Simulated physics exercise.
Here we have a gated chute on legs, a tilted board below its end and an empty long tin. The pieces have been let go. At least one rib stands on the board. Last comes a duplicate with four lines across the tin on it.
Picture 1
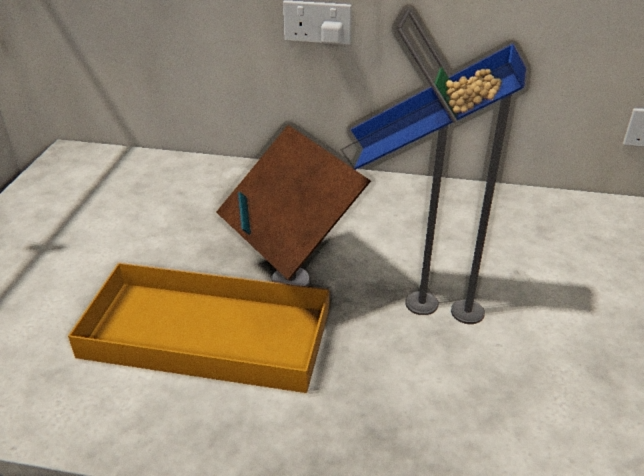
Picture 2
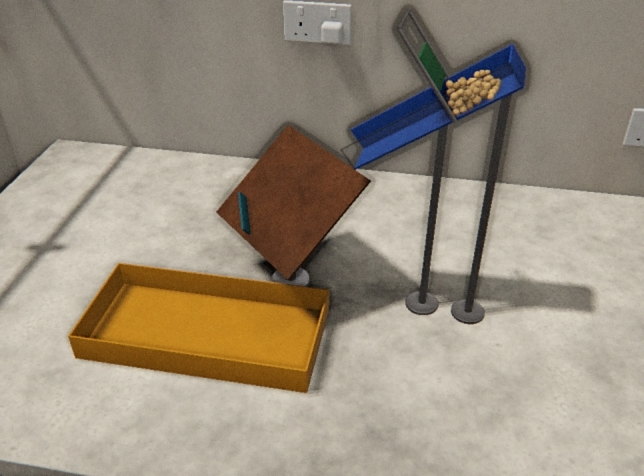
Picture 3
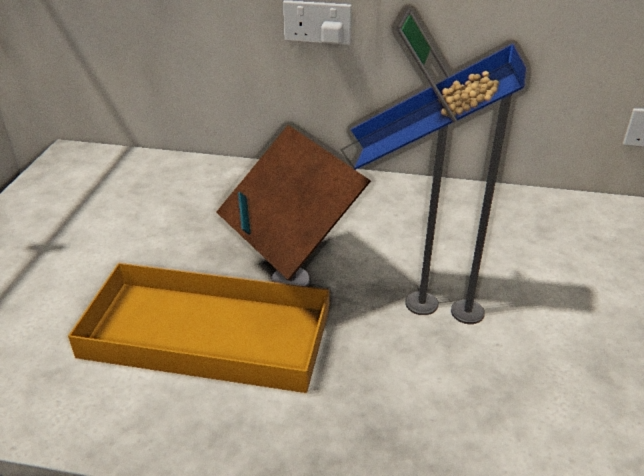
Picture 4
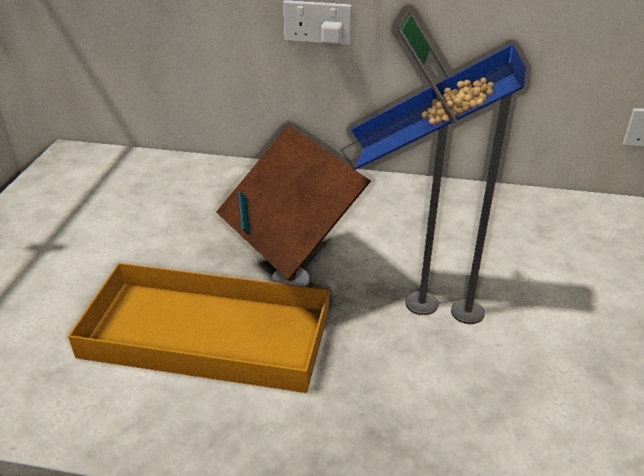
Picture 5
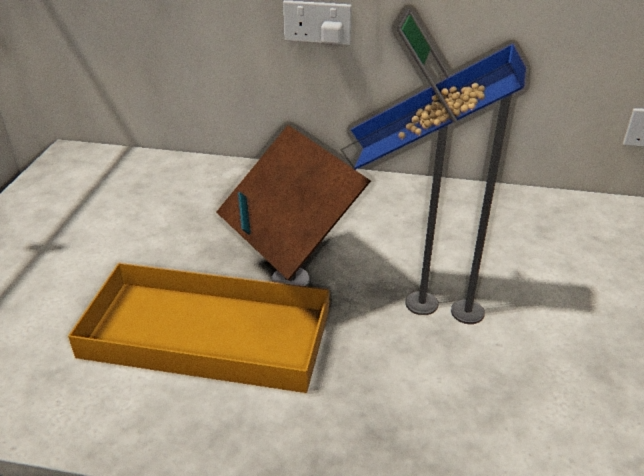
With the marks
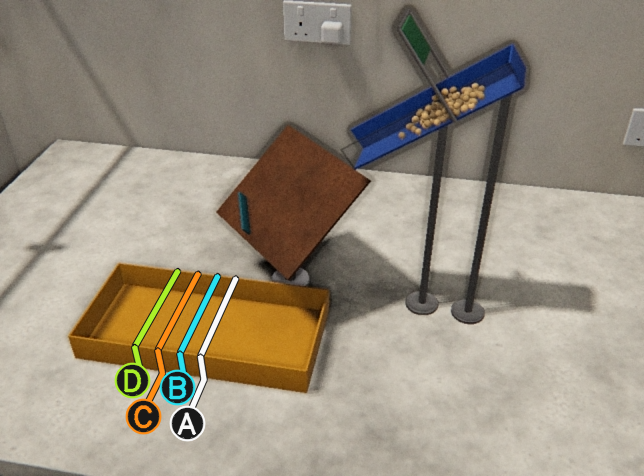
In this clip, a green gate slides up its frame on a sloping blue chute, and the pale round pieces behind it begin sliding down leftward, while the tilted brown board and empty yellow-orange tin below stay still.
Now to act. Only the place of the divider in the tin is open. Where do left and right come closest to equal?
A works best here.
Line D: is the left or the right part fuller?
More lands on the right.
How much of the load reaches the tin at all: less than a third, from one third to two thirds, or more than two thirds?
It is more than two thirds.
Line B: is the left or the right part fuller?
Right.
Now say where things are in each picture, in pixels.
Load behind the gate at (470, 91), dried chickpeas; lip of the chute at (359, 159), sloping fairly steeply, in the first frame.
Middle of the board at (288, 197), tilted fairly steeply; middle of its low edge at (249, 244); of its high edge at (326, 150), in the second frame.
Front corners of the tin at (69, 336) and (306, 371), empty; front of the load at (450, 102), in the third frame.
Middle of the load at (456, 100); its front at (425, 115), about a quarter of the way to the lip; rib from (239, 192) to (243, 229), in the fourth frame.
Middle of the load at (442, 107); its front at (402, 136), about half of the way to the lip, in the fifth frame.
On the marked copy, line A crosses the front rim at (200, 355); line B crosses the front rim at (180, 352); line C crosses the front rim at (158, 349); line D crosses the front rim at (135, 346).
With A, of what is caught, about half on the left of the divider, about half on the right.
With B, of what is caught, a small part on the left of the divider, most on the right.
With C, of what is caught, a stray few on the left of the divider, nearly all on the right.
With D, of what is caught, a stray few on the left of the divider, nearly all on the right.
